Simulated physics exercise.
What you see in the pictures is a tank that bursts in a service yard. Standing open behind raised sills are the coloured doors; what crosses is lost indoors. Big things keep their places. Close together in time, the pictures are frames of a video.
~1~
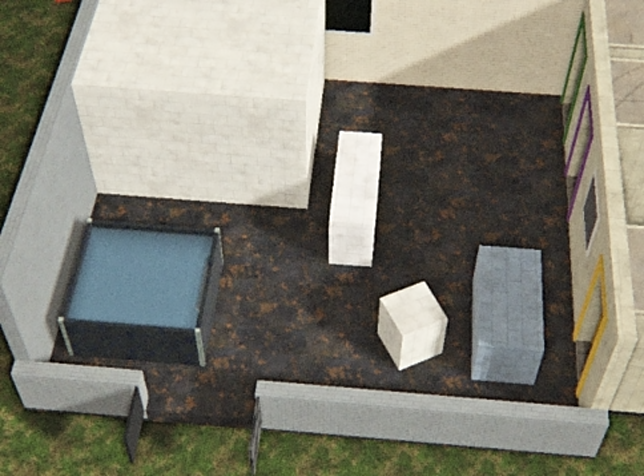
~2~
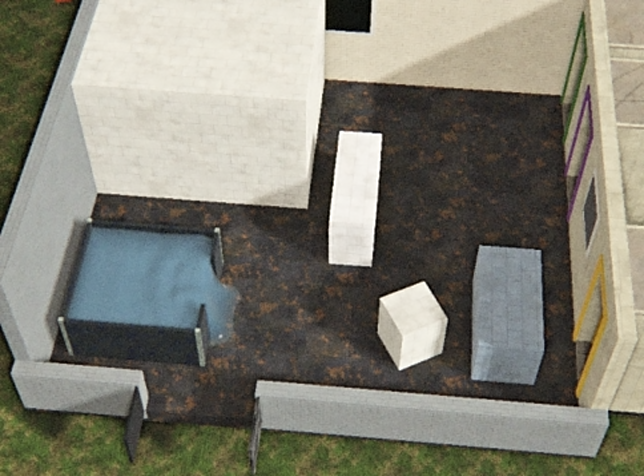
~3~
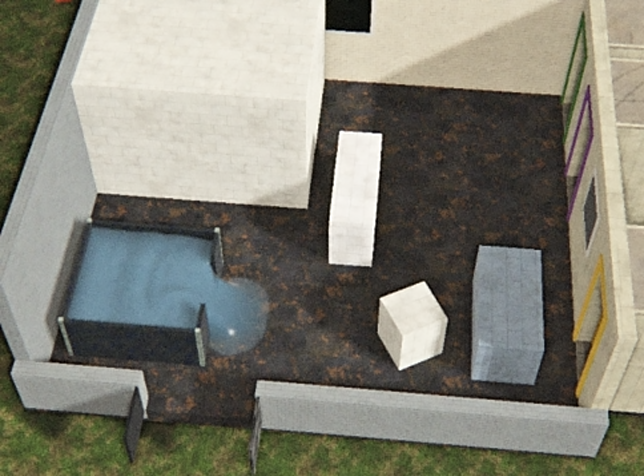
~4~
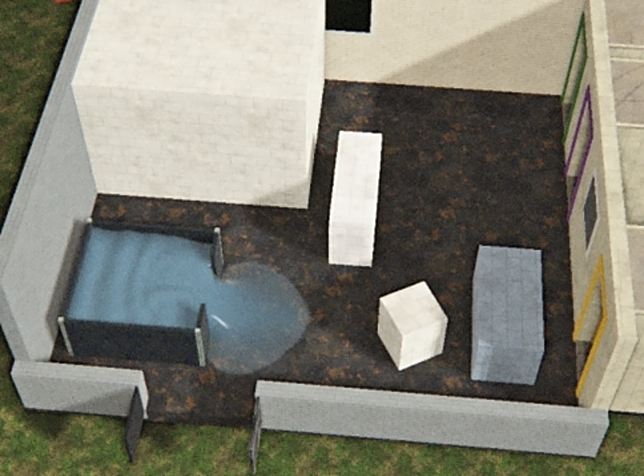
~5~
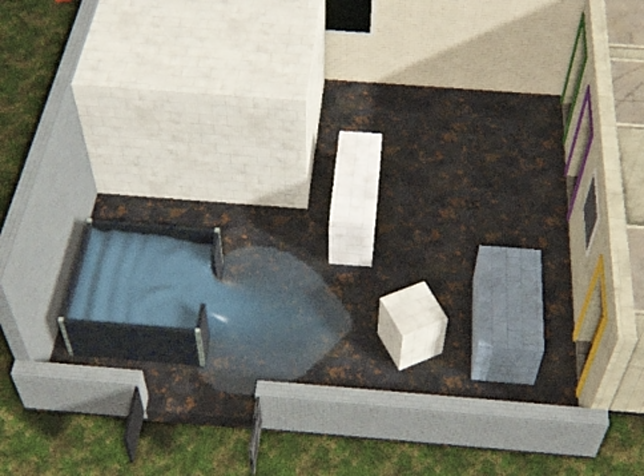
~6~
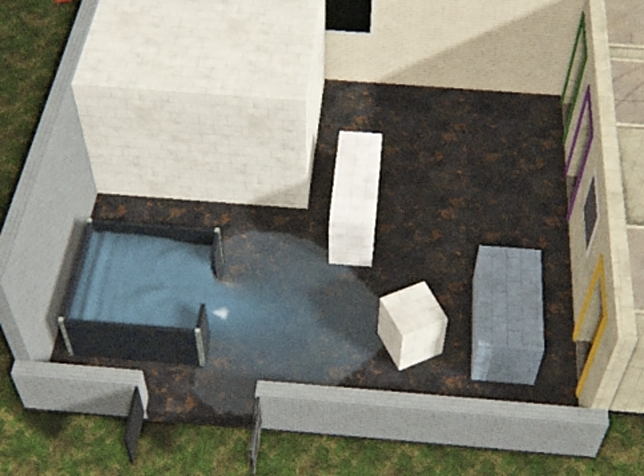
In a walled service yard with coloured doorways along the right side, still blue water fills an open tank at the lower left. The tank's right side gives way and water pours through the gap, fanning out rightward across the dark floor until it spreads close to the tilted white block.
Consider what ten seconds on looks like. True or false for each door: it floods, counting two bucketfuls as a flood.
Purple door - true; green door - true; yellow door - true.
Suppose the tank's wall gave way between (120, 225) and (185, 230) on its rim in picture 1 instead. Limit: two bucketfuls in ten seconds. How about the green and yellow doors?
My reading: Green door takes less, yellow door goes over.
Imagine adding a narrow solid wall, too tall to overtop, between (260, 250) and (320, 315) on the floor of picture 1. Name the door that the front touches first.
The one in yellow.
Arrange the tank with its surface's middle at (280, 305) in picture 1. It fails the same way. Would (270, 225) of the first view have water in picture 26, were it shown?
Well, it ends up unwetted there.
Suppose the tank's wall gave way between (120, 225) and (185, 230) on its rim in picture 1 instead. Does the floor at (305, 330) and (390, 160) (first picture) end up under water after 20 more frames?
The first spot is swamped, the second spared.
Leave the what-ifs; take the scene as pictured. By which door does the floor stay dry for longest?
The one in green.
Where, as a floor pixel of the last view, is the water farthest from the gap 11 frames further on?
My pick would be pixel (566, 208).
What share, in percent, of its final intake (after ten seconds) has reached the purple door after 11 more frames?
Estimated share: About 0 %.
A moment on, water covers 30 % of the floor; the purple door not reached, the green door not reached, the yellow door not reached.
Next, water covers 45 % of the floor; the purple door not reached, the green door not reached, the yellow door not reached.
Then, water covers 65 % of the floor; the purple door over two buckets in, the green door wet at the sill, nothing in, the yellow door over two buckets in.
Later, water covers 75 % of the floor; the purple door over two buckets in, the green door under two buckets in, the yellow door far over two buckets in.
In the end, water covers 90 % of the floor; the purple door over two buckets in, the green door over two buckets in, the yellow door far over two buckets in.
